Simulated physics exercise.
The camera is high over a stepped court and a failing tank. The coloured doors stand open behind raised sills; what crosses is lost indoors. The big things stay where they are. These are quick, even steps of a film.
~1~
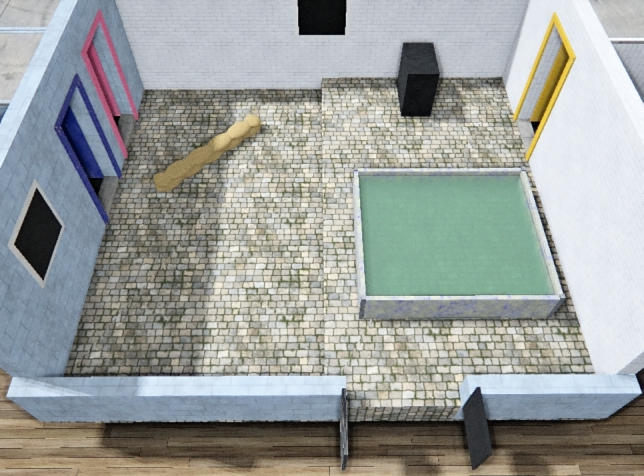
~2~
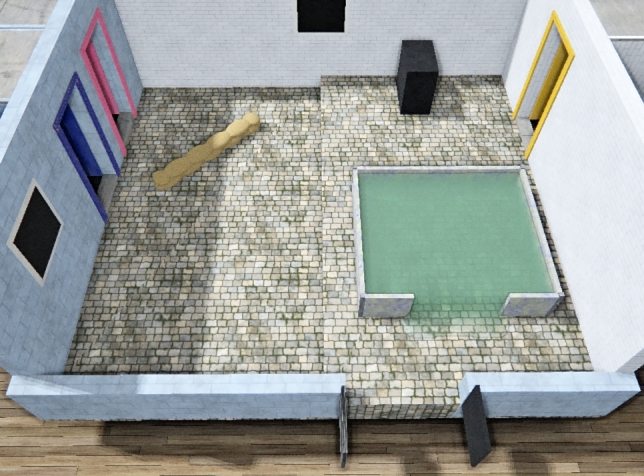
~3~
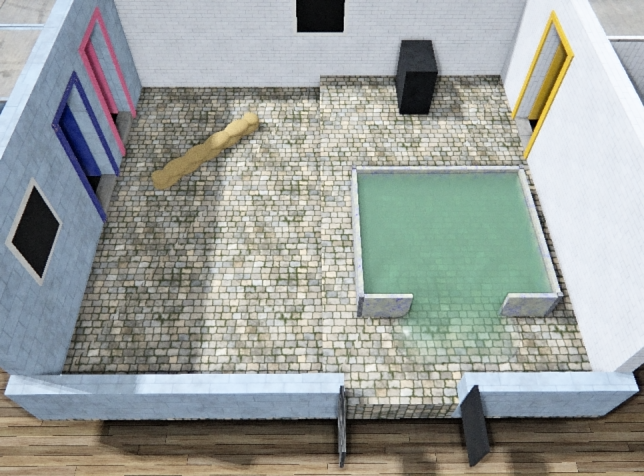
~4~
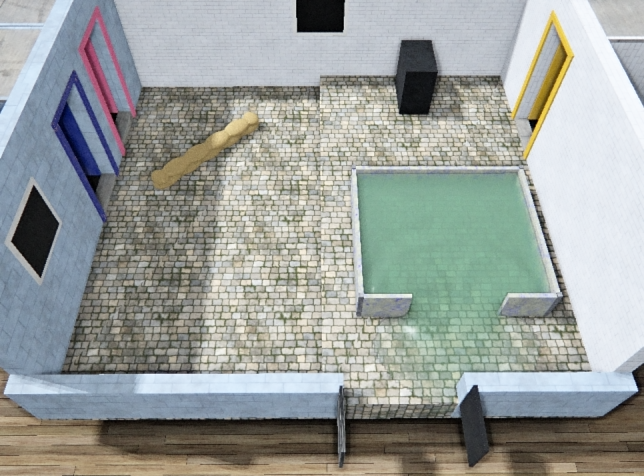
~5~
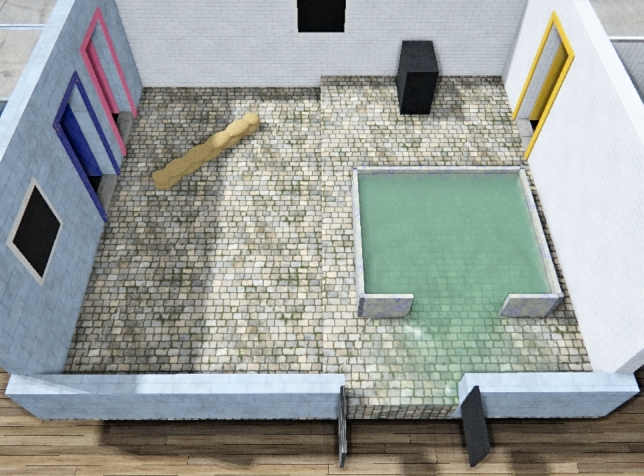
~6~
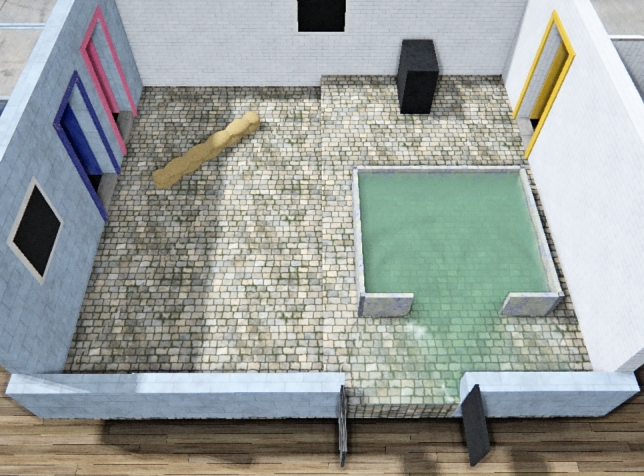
The clip shows green water standing in a walled tank in a cobbled courtyard with blue, pink and yellow doorways; a gap opens in the tank's near wall, and water pours out, spreading thinly across the stones toward the viewer.
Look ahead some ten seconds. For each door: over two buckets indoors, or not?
The yellow door holds within the limit; the pink door holds within the limit; the blue door holds within the limit.
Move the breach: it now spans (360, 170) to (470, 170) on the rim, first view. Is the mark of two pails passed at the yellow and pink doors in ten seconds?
Then: Yellow door goes over; pink door is under.
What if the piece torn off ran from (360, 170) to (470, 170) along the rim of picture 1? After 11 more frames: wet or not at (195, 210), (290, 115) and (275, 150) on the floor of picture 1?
In turn: No water, flooded, awash.
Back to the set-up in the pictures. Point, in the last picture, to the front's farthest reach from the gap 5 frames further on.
Close to (312, 392).
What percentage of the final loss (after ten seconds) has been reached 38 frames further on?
Close to 75 %.
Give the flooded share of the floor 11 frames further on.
About 10 per cent.
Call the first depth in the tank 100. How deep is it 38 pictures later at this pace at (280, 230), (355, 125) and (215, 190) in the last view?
Roughly 0, 0 and 0 per cent, in turn.
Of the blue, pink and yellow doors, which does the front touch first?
The yellow one.
A moment on, water covers 5 % of the floor; the yellow door not reached, the pink door not reached, the blue door not reached.
Next, water covers 10 % of the floor; the yellow door not reached, the pink door not reached, the blue door not reached.
Then, water covers 20 % of the floor; the yellow door wet at the sill, nothing in, the pink door not reached, the blue door not reached.
Later, water covers 35 % of the floor; the yellow door wet at the sill, nothing in, the pink door not reached, the blue door not reached.
In the end, water covers 55 % of the floor; the yellow door under two buckets in, the pink door not reached, the blue door wet at the sill, nothing in.
